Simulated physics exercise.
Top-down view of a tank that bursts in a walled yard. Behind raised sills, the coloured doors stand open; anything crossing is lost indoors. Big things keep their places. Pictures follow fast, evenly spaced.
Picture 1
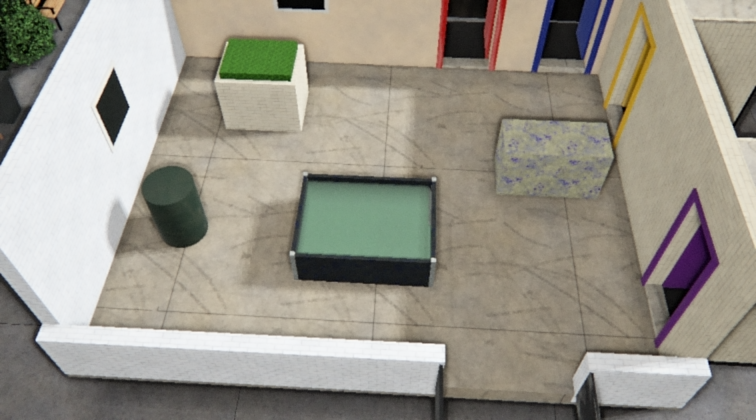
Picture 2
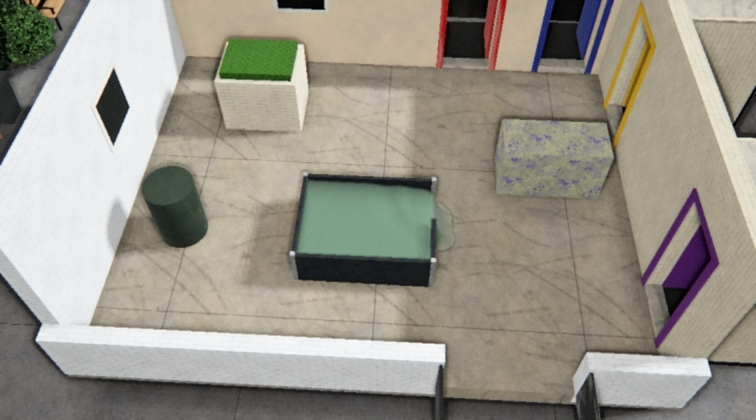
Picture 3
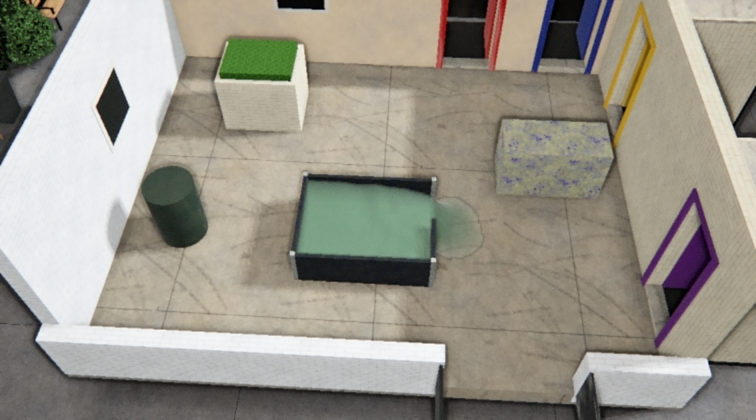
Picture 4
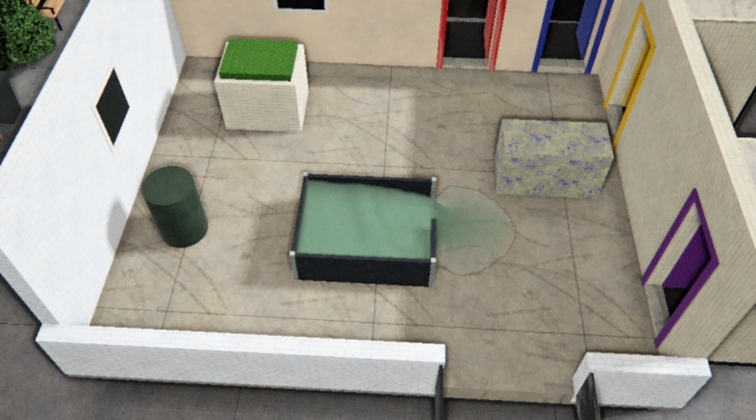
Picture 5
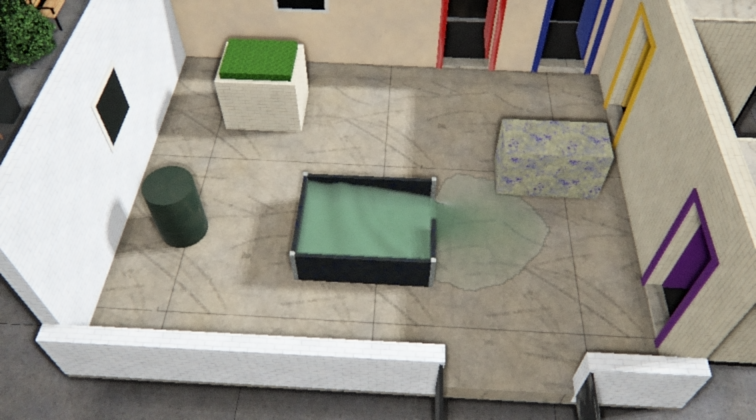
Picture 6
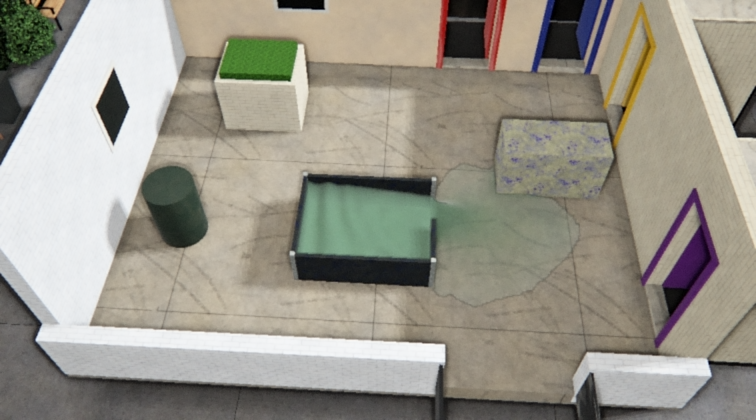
The video shows a walled yard from above, where an open tank of green water bursts on its right side, and the water pours out through the gap, spreading rightward across the paved floor in a widening pool.
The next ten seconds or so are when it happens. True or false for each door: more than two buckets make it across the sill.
Purple door: True; blue door: False; red door: False; yellow door: False.
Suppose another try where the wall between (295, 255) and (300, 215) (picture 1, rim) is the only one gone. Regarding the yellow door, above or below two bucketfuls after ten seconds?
Here's my take: The yellow door comes in lower.
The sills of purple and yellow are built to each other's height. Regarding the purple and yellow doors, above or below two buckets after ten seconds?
One by one: Purple stays under; yellow lets less in.
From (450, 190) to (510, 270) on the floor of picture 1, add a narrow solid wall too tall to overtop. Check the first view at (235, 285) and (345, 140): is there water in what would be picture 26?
Taking the points in order, the first is high and dry and the second is inundated.
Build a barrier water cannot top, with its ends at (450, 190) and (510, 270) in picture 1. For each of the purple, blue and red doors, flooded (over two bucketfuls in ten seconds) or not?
Note - purple door: Below the line; blue door: Below the line; red door: Below the line.
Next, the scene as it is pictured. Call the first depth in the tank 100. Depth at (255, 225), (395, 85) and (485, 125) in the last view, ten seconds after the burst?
0, 6 and 6 per cent, roughly.
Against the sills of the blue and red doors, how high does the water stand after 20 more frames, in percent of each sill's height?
Readings, in sequence: 80 percent and 110 percent.
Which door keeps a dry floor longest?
Result: The blue one.
A moment on, water covers 15 % of the floor; the purple door not reached, the blue door not reached, the red door not reached, the yellow door not reached.
Next, water covers 25 % of the floor; the purple door under two buckets in, the blue door not reached, the red door not reached, the yellow door wet at the sill, nothing in.
Then, water covers 30 % of the floor; the purple door over two buckets in, the blue door wet at the sill, nothing in, the red door under two buckets in, the yellow door wet at the sill, nothing in.
Later, water covers 45 % of the floor; the purple door over two buckets in, the blue door wet at the sill, nothing in, the red door under two buckets in, the yellow door wet at the sill, nothing in.
In the end, water covers 70 % of the floor; the purple door over two buckets in, the blue door wet at the sill, nothing in, the red door under two buckets in, the yellow door wet at the sill, nothing in.
